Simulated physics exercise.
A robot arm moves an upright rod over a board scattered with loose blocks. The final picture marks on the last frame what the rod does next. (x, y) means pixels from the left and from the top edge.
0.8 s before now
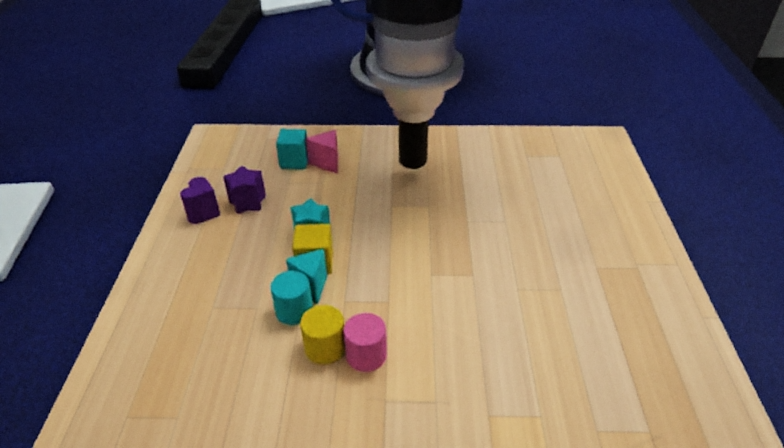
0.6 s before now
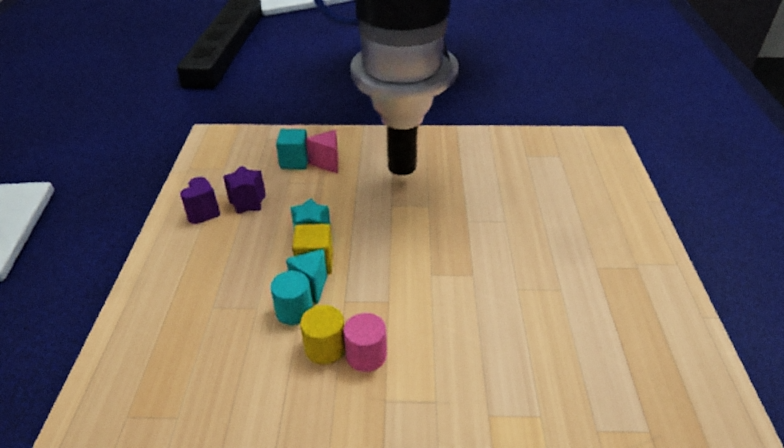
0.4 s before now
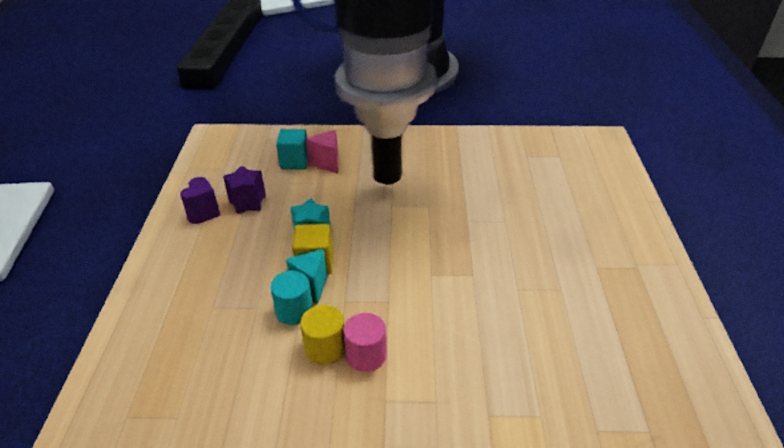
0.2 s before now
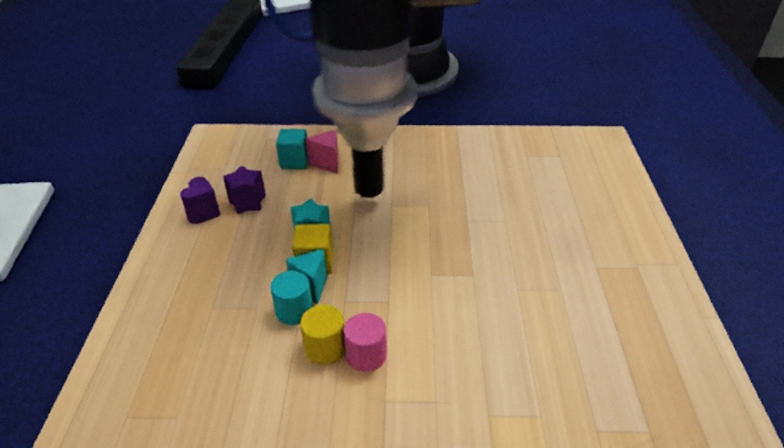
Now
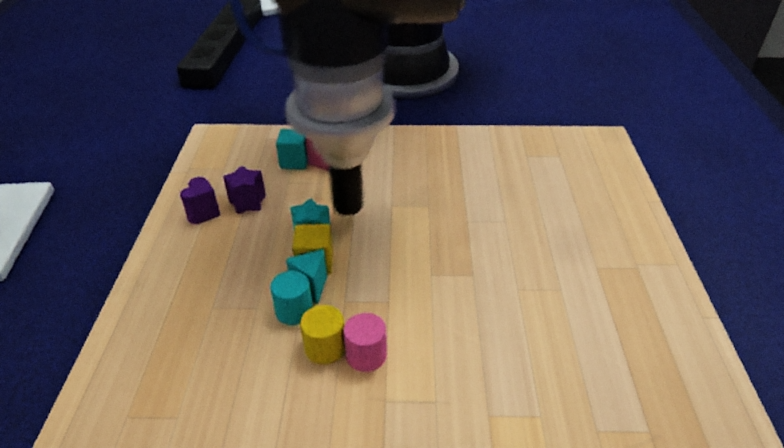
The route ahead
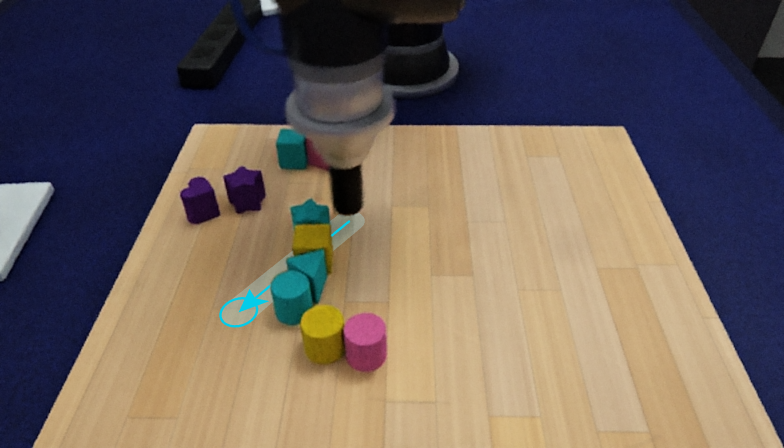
A robot arm moves its rod left and nearer over a board, pushing no blocks.
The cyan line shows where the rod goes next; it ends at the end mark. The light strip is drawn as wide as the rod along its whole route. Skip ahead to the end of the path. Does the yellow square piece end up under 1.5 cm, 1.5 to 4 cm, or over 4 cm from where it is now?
Over 4 cm.
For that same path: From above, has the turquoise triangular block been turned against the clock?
My answer is yes.
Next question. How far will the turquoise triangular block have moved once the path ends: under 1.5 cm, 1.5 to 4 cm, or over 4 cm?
Its displacement is between 1.5 and 4 cm.
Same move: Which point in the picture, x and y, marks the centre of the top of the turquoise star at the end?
Answer: (274, 221).
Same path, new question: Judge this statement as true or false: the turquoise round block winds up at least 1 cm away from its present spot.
Verdict: True.
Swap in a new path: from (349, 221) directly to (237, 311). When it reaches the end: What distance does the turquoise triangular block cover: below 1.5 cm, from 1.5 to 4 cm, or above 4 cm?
Its displacement is between 1.5 and 4 cm.
Path on the board, straight from (349, 221) to (239, 312).
The first path, step by step. One third of the way, rod (314, 234); turquoise round block (287, 286); turquoise triangular block (312, 269); turquoise star (282, 218), turned 65° clockwise; yellow square piece (305, 247).
Two thirds of the way, rod (276, 264); turquoise round block (283, 303); turquoise triangular block (320, 285), turned 20° anticlockwise; turquoise star (274, 221), turned 105° clockwise; yellow square piece (298, 269), turned 40° anticlockwise.
At the end, rod (235, 298); turquoise round block (283, 303); turquoise triangular block (321, 286), turned 25° anticlockwise; turquoise star (274, 221), turned 105° clockwise; yellow square piece (298, 271), turned 45° anticlockwise.
